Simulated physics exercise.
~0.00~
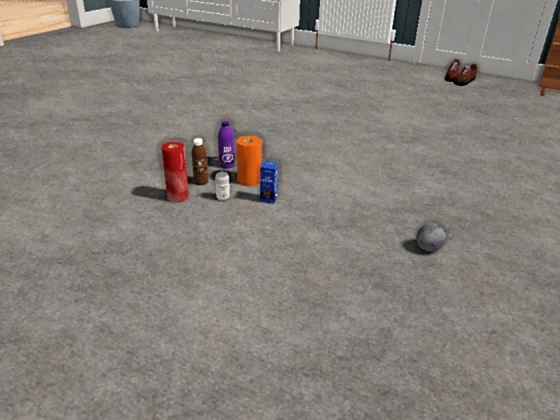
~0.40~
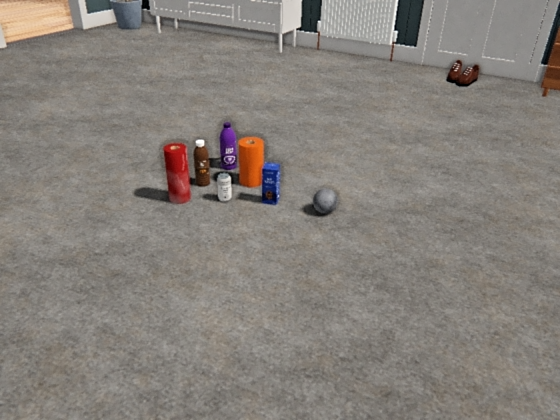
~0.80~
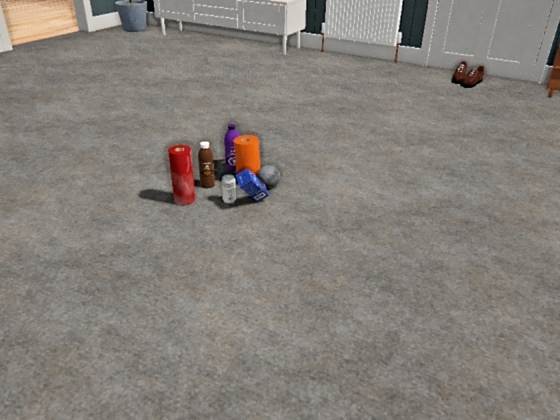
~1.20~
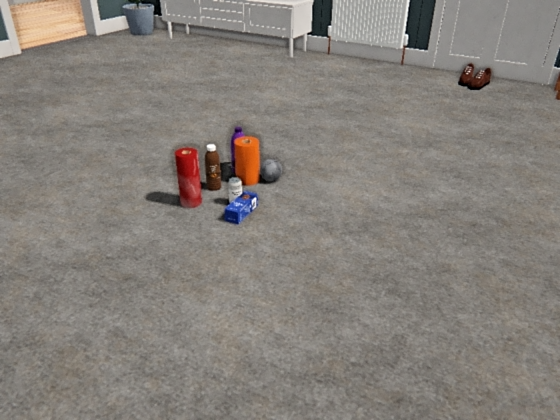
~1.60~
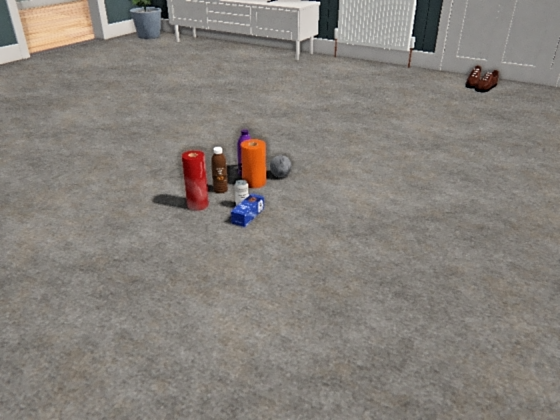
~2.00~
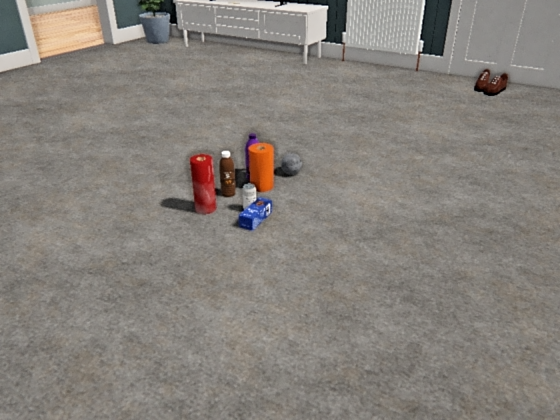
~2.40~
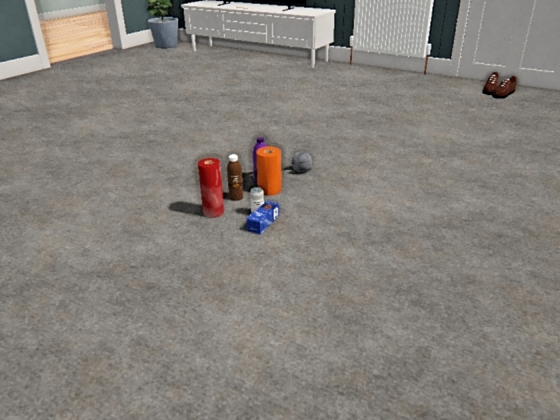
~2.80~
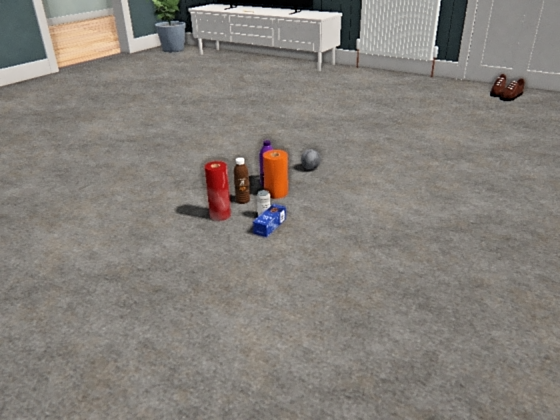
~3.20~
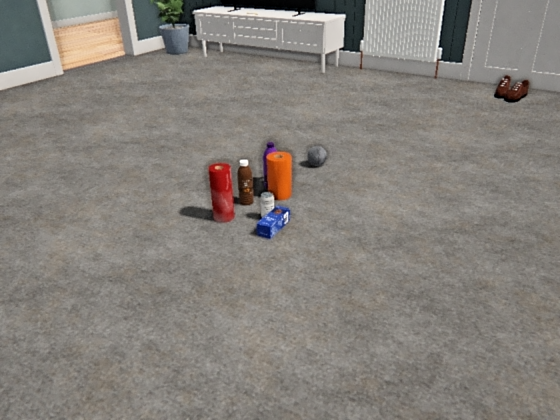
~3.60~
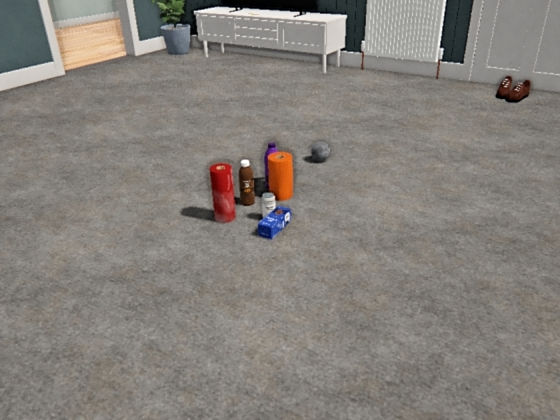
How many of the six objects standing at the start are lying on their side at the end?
Only one of them, the blue carton, is lying on its side at the end.
